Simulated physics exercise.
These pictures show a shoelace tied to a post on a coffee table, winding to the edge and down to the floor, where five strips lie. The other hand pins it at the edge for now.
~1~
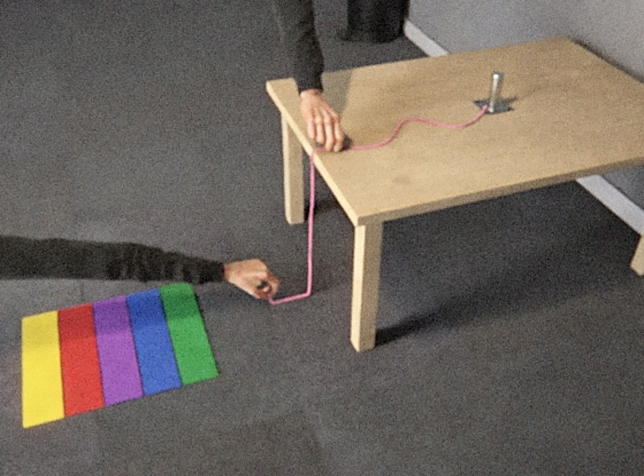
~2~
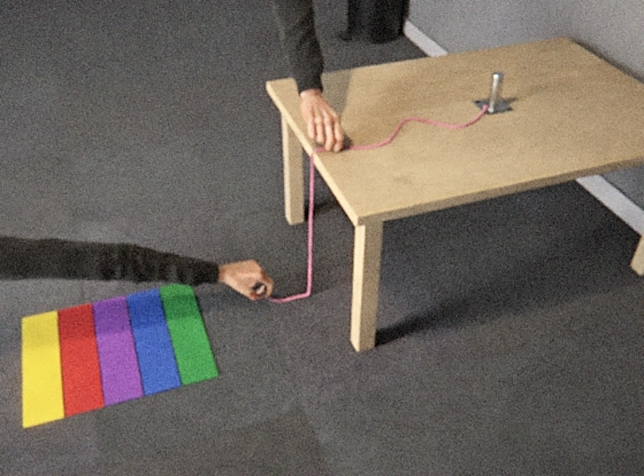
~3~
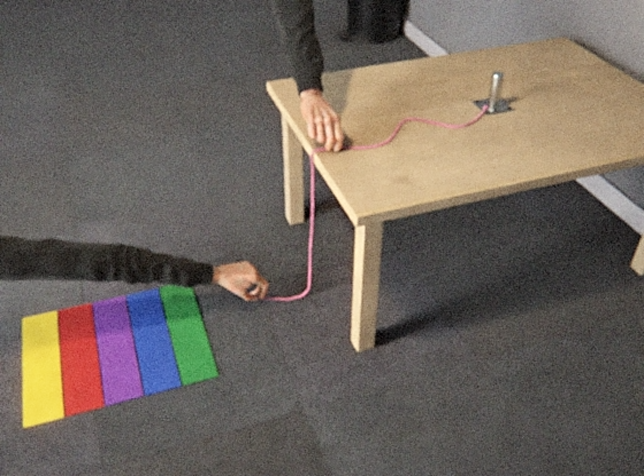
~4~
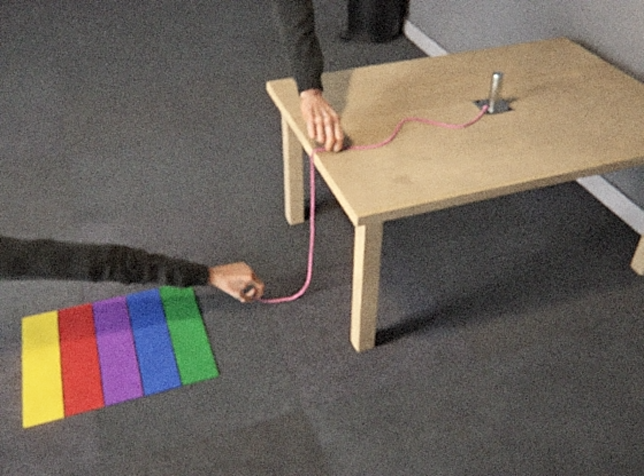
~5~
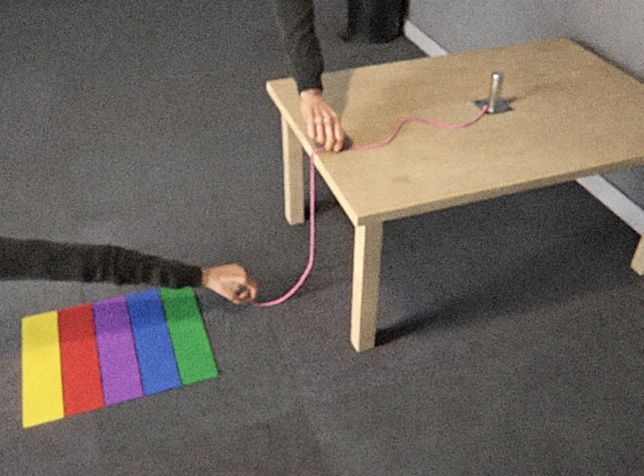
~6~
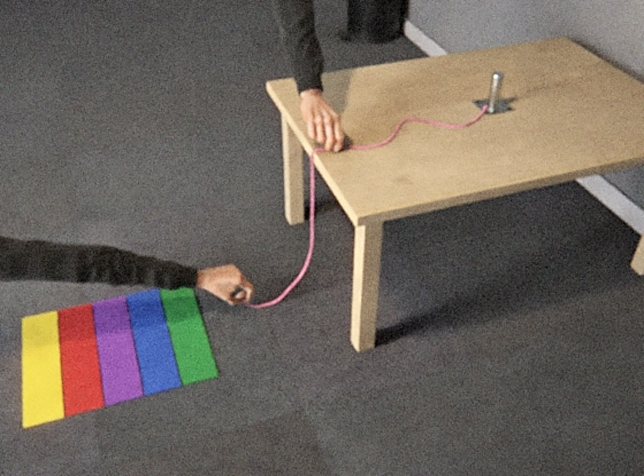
Hand near the floor slowly drawing the end of a pink shoelace slightly left, another hand pinning it at the table edge.
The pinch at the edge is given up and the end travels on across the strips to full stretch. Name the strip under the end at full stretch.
The end stops over the purple strip.
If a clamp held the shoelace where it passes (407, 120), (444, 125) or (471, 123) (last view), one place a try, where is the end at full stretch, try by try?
Near (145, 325), (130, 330) and (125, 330).
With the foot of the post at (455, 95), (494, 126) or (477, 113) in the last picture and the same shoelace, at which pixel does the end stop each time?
Near (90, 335), (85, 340) and (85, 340).
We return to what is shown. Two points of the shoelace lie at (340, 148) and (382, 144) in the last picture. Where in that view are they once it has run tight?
At (306, 160), then (343, 143).
A little later, end near (180, 316); over green.
Next, end near (139, 325); over blue.
When it is tight, end near (115, 331); over purple. It gets as far as the purple strip.
